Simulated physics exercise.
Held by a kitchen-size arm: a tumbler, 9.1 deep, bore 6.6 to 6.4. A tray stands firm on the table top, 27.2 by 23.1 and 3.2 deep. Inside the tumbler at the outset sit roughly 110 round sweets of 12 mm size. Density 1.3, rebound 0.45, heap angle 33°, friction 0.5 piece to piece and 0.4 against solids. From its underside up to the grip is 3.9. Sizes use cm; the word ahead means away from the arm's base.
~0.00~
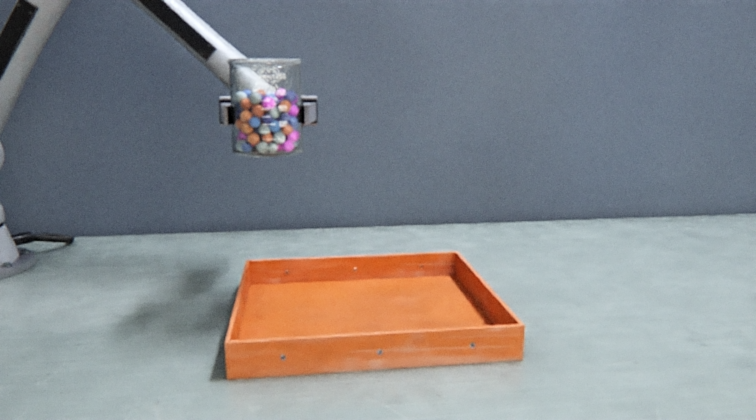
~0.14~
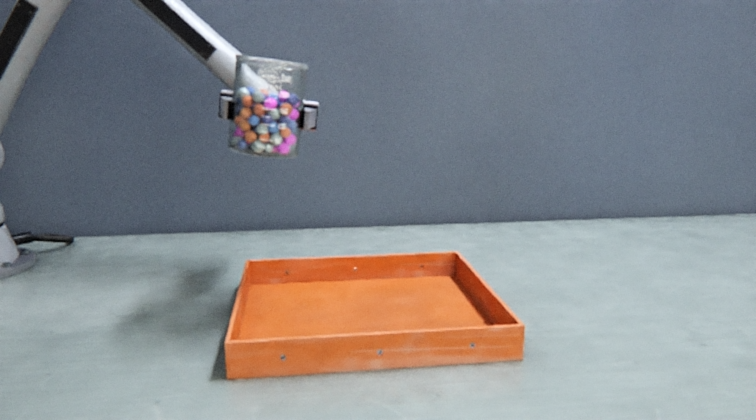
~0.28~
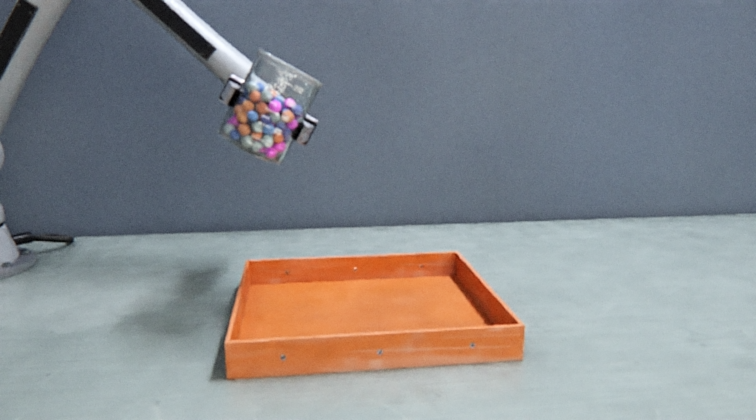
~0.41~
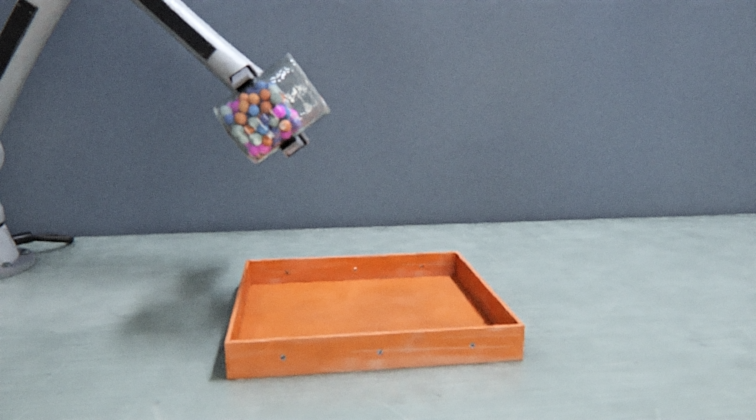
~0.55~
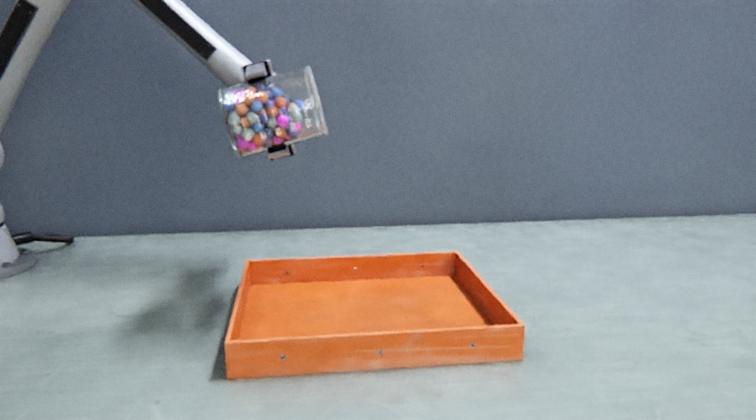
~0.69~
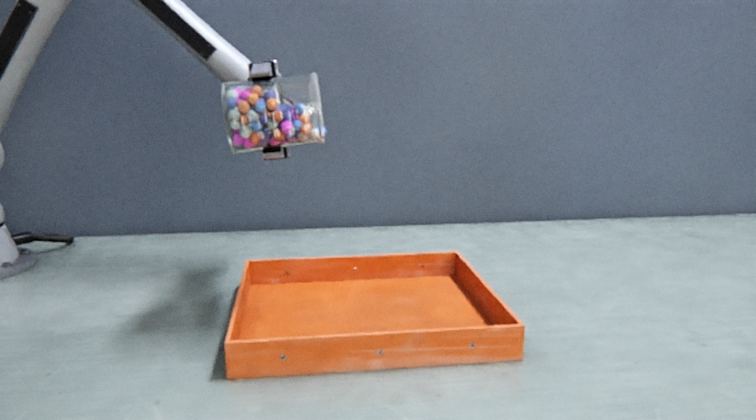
In a plain space with a dark grey-blue wall and a pale grey-green table top, seen from the front and slightly above, the view stays still. A white and black robot arm reaches in from the upper left, gripping a clear tumbler of multicoloured round sweets above an empty orange tray. The arm tilts the upright tumbler rightward until nearly horizontal, and the sweets shift inside toward its rim.
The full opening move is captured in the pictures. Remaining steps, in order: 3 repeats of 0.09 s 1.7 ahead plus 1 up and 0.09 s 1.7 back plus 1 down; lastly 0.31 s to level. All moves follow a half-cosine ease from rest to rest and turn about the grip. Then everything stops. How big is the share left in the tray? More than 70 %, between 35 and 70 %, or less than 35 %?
Between 35 and 70 %.
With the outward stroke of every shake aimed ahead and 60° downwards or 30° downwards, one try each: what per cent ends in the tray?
You'd get some 5 per cent with the first setting and some 25 per cent with the second.
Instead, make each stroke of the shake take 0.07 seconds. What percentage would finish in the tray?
About 60 per cent, then.
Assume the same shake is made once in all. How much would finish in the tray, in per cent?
20 per cent.
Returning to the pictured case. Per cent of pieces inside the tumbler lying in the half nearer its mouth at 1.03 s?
Around 70 in a hundred.
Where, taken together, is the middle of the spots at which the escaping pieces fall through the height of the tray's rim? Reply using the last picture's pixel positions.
They come through centred close to (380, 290).
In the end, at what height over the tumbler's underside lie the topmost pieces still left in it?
Around 4.0 cm up.
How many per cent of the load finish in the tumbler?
About 50 %.
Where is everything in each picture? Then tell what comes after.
In the first frame, tumbler middle at (267, 108), level; upper third of the load around (269, 103), from x 240 to 295, top at y 95; 112 in the tumbler.
In the second frame, tumbler middle at (268, 108), tilted 8° forward; upper third of the load around (264, 102), from x 240 to 295, top at y 90.
In the third frame, tumbler middle at (270, 109), tilted 29° forward; upper third of the load around (262, 103), from x 230 to 300, top at y 85.
In the fourth frame, tumbler middle at (272, 111), tilted 55° forward; upper third of the load around (263, 102), from x 225 to 295, top at y 85.
In the fifth frame, tumbler middle at (273, 113), tilted 76° forward; upper third of the load around (258, 103), from x 230 to 300, top at y 90.
In the sixth frame, tumbler middle at (273, 114), tilted 84° forward; upper third of the load around (257, 104), from x 230 to 320, top at y 90; 112 in the tumbler.
After 1.03 s, tilted 84° forward, highest piece 24 above the table; 93 in the tumbler, 11 in the tray, 8 in flight or on a rim.
After 1.37 s, tilted 48° forward, highest piece 25 above the table; 58 in the tumbler, 51 in the tray, 3 in flight or on a rim.
After 1.74 s, level, highest piece 23 above the table; 58 in the tumbler, 54 in the tray.
After 2.79 s, level, highest piece 23 above the table; 58 in the tumbler, 54 in the tray.
At rest, 58 in the tumbler, 54 in the tray. That is 48 % in the tray.
